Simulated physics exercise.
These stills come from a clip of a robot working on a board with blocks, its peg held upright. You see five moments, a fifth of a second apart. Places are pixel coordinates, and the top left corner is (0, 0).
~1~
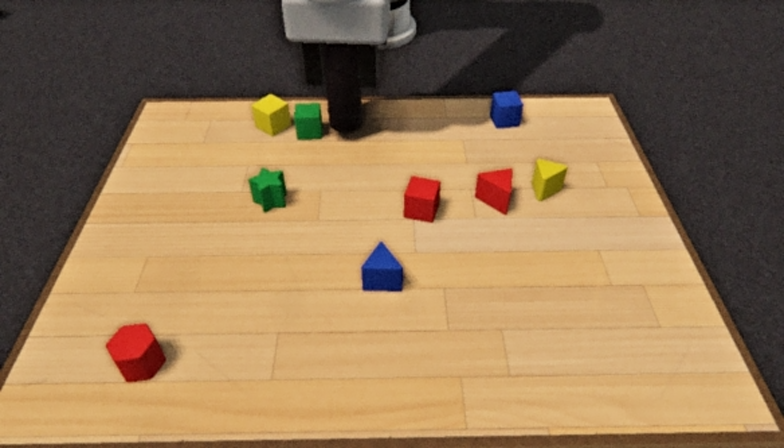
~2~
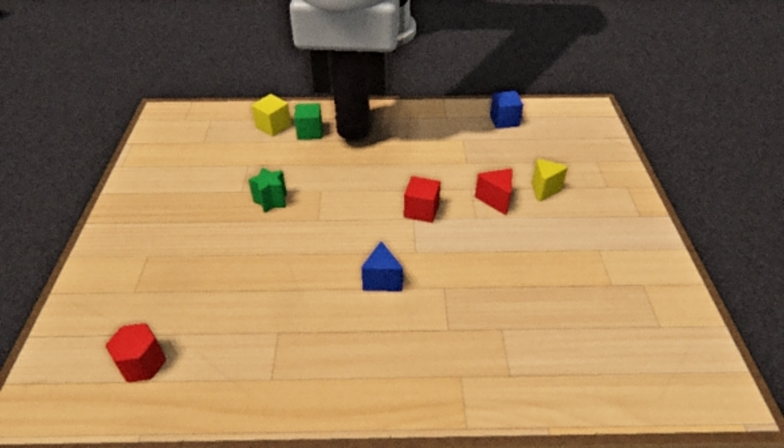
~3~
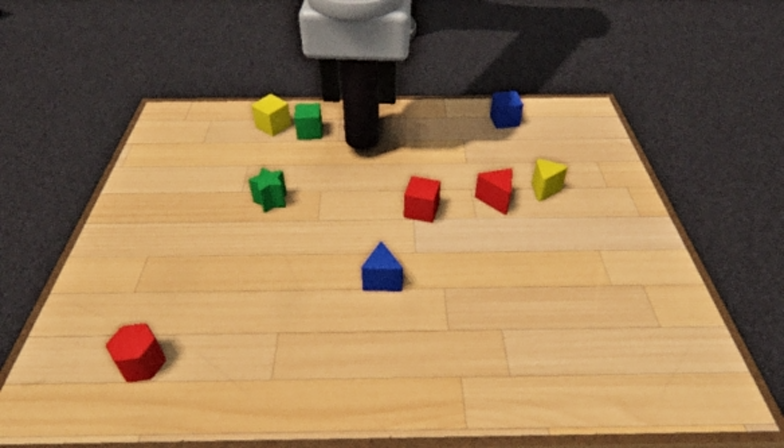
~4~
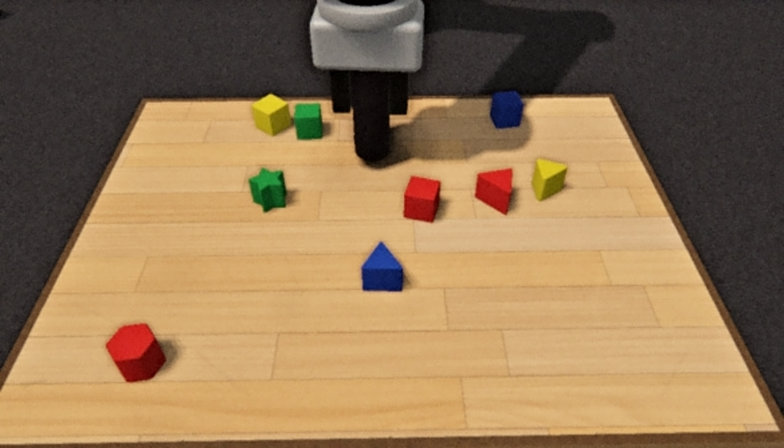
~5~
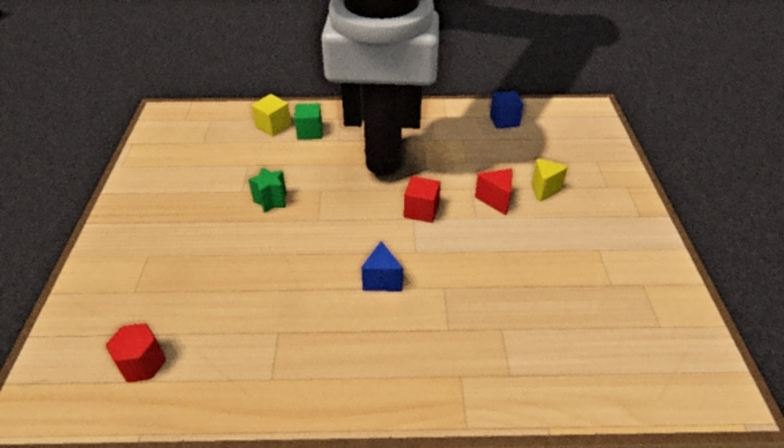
On a pale wooden board over a dark surface, seen from above at a fixed angle, a robot arm with a dark peg stands at the far edge. Yellow and green cubes sit far left, with a green star, red cube, red and yellow triangular pieces, blue cube, blue triangle and red hexagon elsewhere. The peg slides steadily nearer and slightly right, toward the red cube, while every block stays still.
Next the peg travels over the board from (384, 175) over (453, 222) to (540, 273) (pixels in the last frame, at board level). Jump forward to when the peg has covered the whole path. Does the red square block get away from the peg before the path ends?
Yes, that is how it ends up.
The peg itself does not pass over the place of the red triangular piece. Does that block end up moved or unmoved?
At the end, its place is the same.
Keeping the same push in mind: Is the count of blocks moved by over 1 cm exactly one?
I'd say yes.
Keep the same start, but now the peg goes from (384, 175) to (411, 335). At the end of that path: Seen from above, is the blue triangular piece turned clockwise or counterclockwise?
It swings round clockwise.
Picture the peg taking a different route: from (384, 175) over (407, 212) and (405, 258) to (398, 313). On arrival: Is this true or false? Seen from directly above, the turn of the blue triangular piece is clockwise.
Answer: True.
The first path, step by step. One third of the way, peg (429, 196); red square block (443, 209), turned 25° clockwise.
Two thirds of the way, peg (482, 228); red square block (459, 234), turned 120° clockwise.
At the end, peg (543, 263); red square block (459, 234), turned 120° clockwise; red triangular piece unmoved.
